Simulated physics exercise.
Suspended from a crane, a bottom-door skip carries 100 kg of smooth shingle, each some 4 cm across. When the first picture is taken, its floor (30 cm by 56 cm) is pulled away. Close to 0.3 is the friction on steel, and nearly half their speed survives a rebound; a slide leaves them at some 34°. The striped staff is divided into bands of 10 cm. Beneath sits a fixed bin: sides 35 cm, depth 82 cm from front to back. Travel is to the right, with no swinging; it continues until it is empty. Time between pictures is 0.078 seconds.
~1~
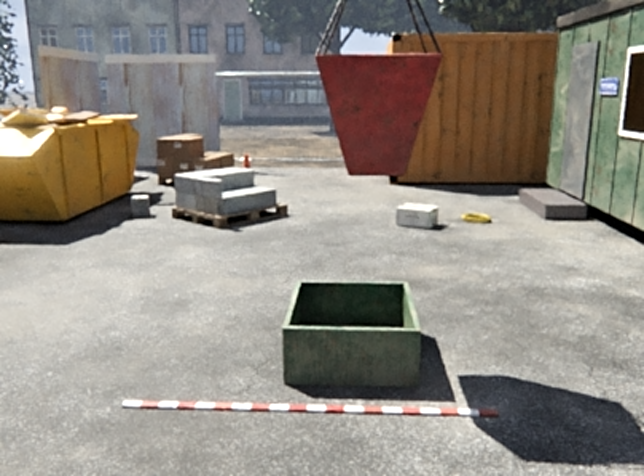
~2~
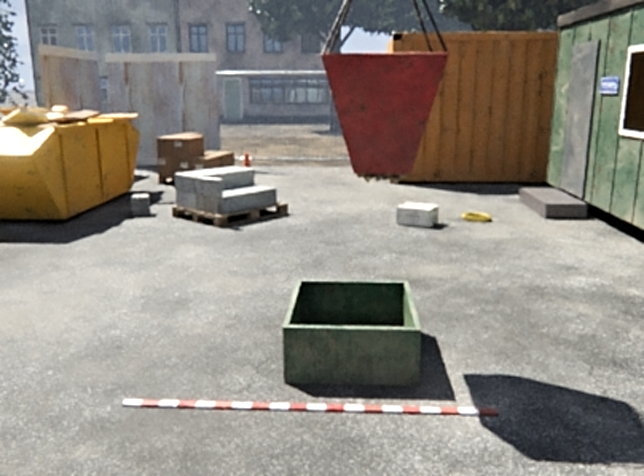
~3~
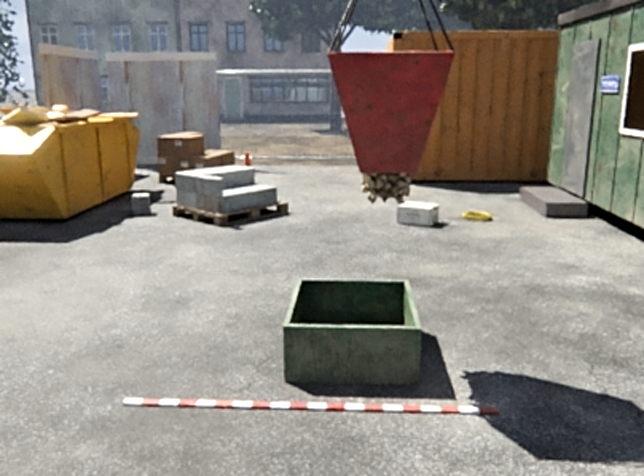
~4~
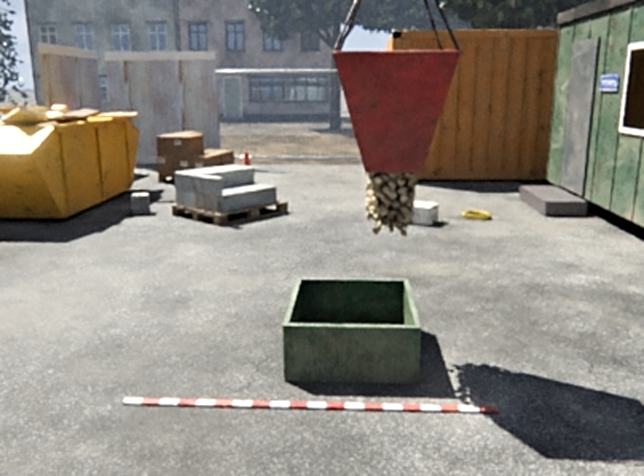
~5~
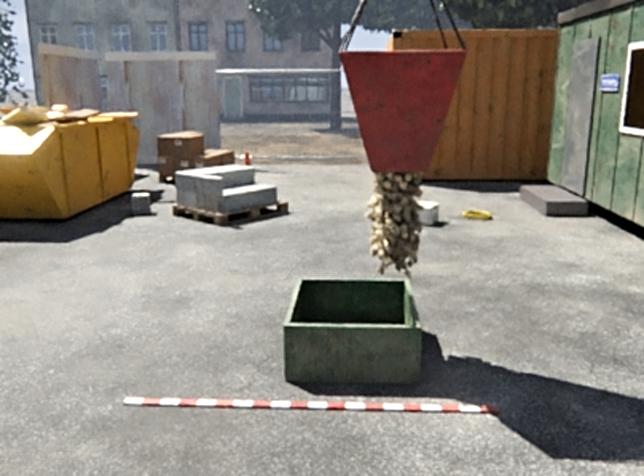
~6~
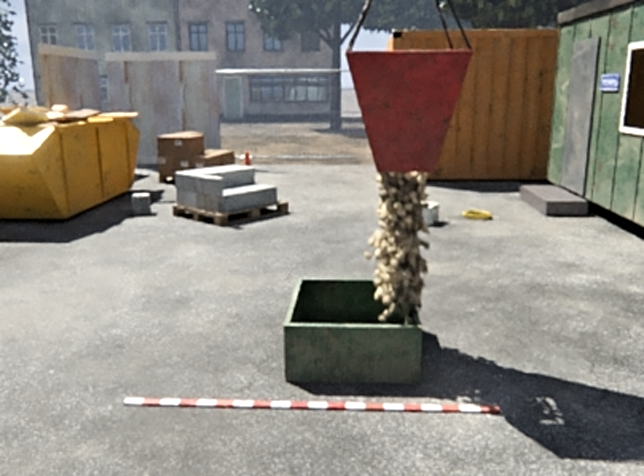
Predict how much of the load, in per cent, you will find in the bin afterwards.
About 60 per cent of the load.
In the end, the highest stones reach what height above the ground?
Height at rest: Around 16 cm.
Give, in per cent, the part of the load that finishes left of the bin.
Share: About 0 %.
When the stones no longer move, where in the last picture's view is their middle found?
Centre position approx (394, 342).
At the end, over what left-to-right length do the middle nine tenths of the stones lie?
Some 160 cm left to right.
Then, 0.3 s after the last picture, 0 % in the bottom-door skip, 60 % falling or lying in the bin, 40 % falling or lying beside or right of the bin; the stones farthest right are at (513, 348).
Then, 0.7 s after the last picture, 0 % in the bottom-door skip, 60 % falling or lying in the bin, 40 % falling or lying beside or right of the bin; the stones farthest right are at (614, 348).
Then, 1.3 s after the last picture, 0 % in the bottom-door skip, 60 % falling or lying in the bin, 40 % falling or lying beside or right of the bin.
Then, 2.2 s after the last picture, 0 % in the bottom-door skip, 60 % falling or lying in the bin, 40 % falling or lying beside or right of the bin.
Then, 4.1 s after the last picture, 0 % in the bottom-door skip, 60 % in the bin, 40 % beside or right of the bin.
